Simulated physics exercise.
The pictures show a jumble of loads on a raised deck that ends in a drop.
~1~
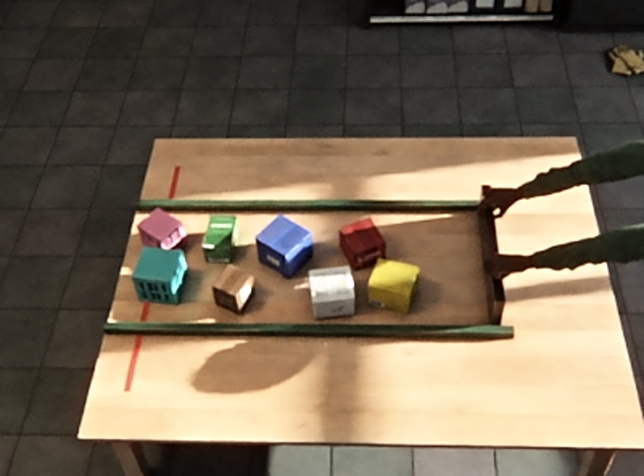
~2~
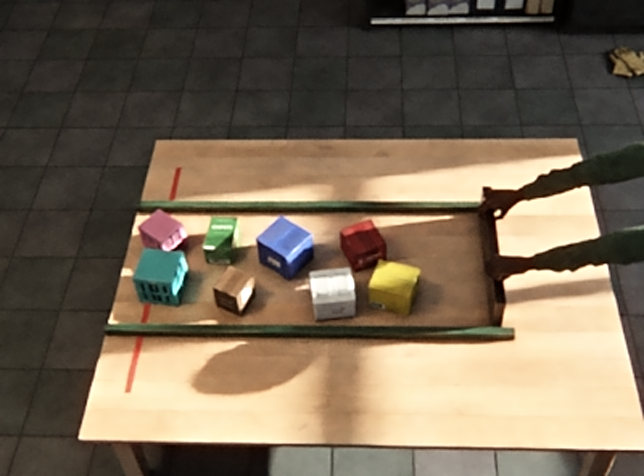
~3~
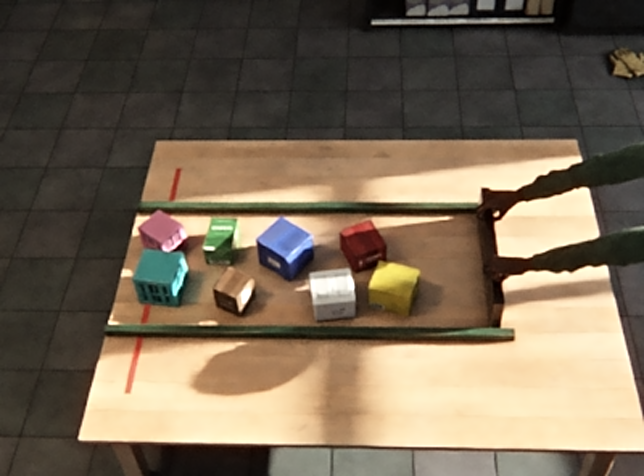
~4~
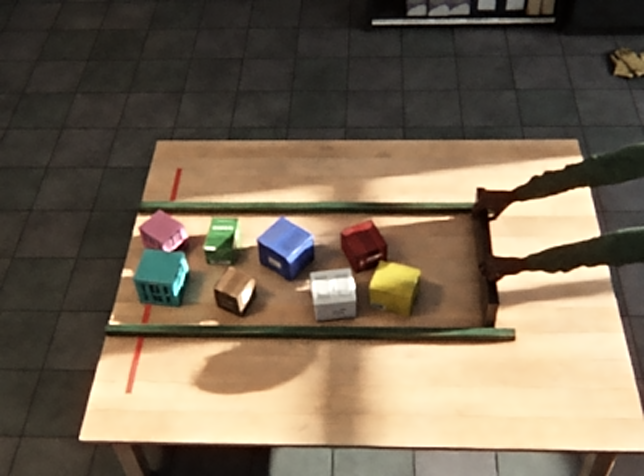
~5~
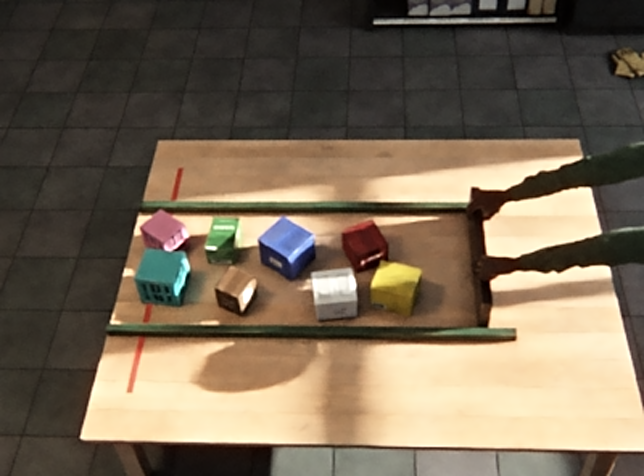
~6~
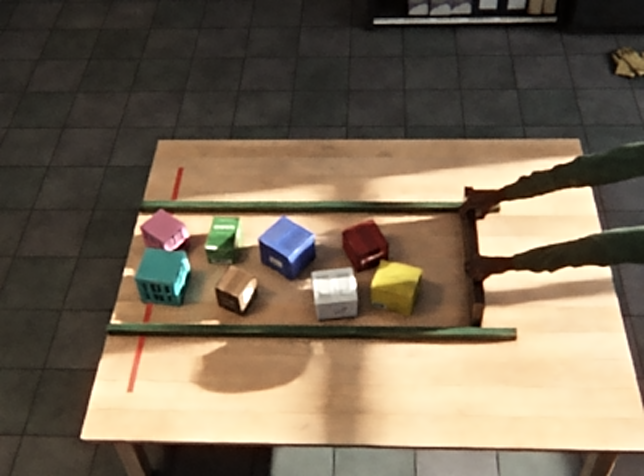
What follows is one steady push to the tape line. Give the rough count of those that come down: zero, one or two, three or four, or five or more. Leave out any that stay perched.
In the end the number that fall off is five or more.
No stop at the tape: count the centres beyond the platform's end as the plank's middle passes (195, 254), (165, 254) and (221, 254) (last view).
The counts: 4, 6 and 2.
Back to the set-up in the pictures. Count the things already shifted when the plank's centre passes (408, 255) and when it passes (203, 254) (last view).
1 and 8.
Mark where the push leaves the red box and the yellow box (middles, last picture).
First (144, 239), then (128, 290).
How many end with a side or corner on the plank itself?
The number is 2.
Soon after, none off yet; pink crate at rest near (165, 236); turquoise crate at rest near (163, 277); green box at rest near (224, 240).
Then, none off yet; pink crate at rest near (165, 236); turquoise crate moving near (160, 277); green box moved a little near (207, 239).
Further on, two off so far; pink crate falling near (106, 256); turquoise crate falling near (96, 298); green box moved well along near (140, 235).
By the end, the number that fall off is five or more; fallen, white tote, blue tote, brown parcel, green box, turquoise crate and pink crate.
